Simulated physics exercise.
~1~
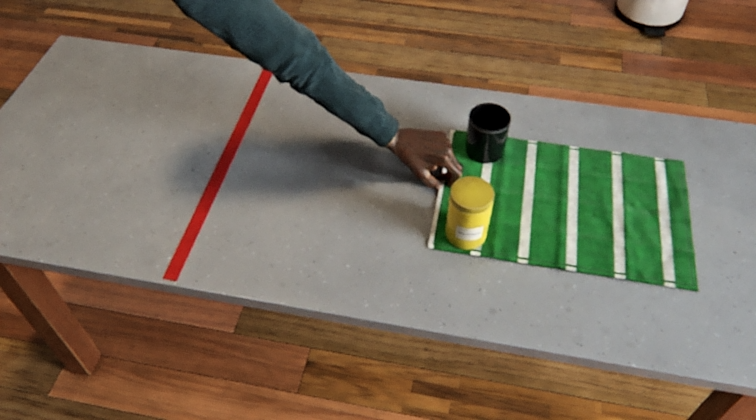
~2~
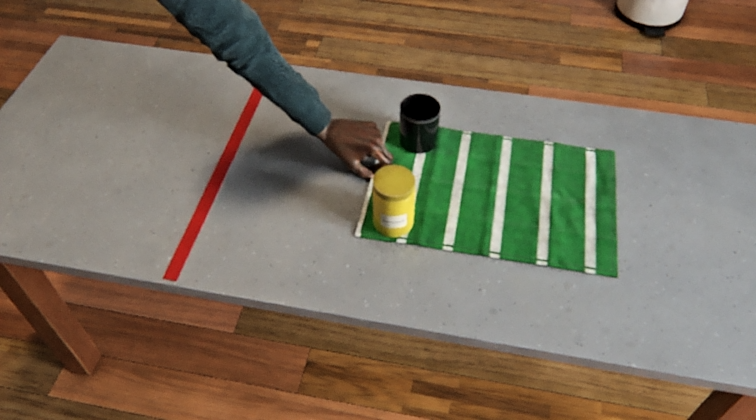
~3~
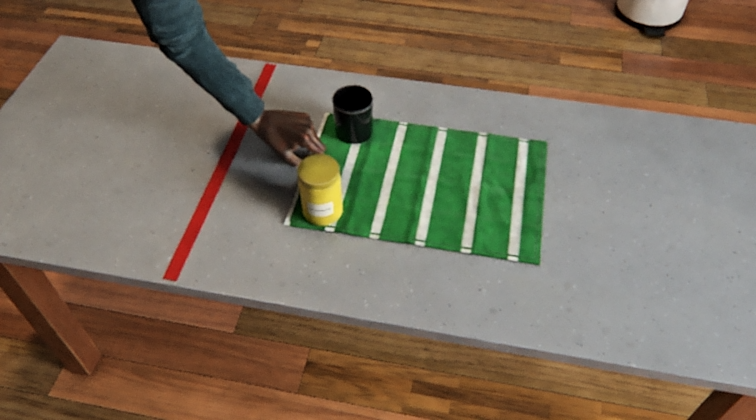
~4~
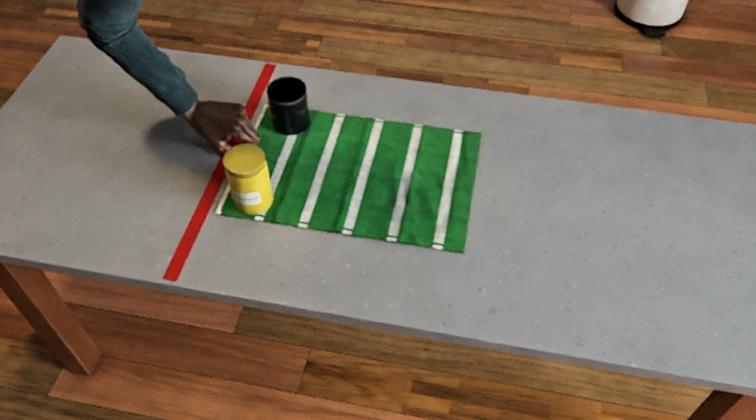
A green striped cloth carrying a yellow jar and black mug is pulled left to red tape.
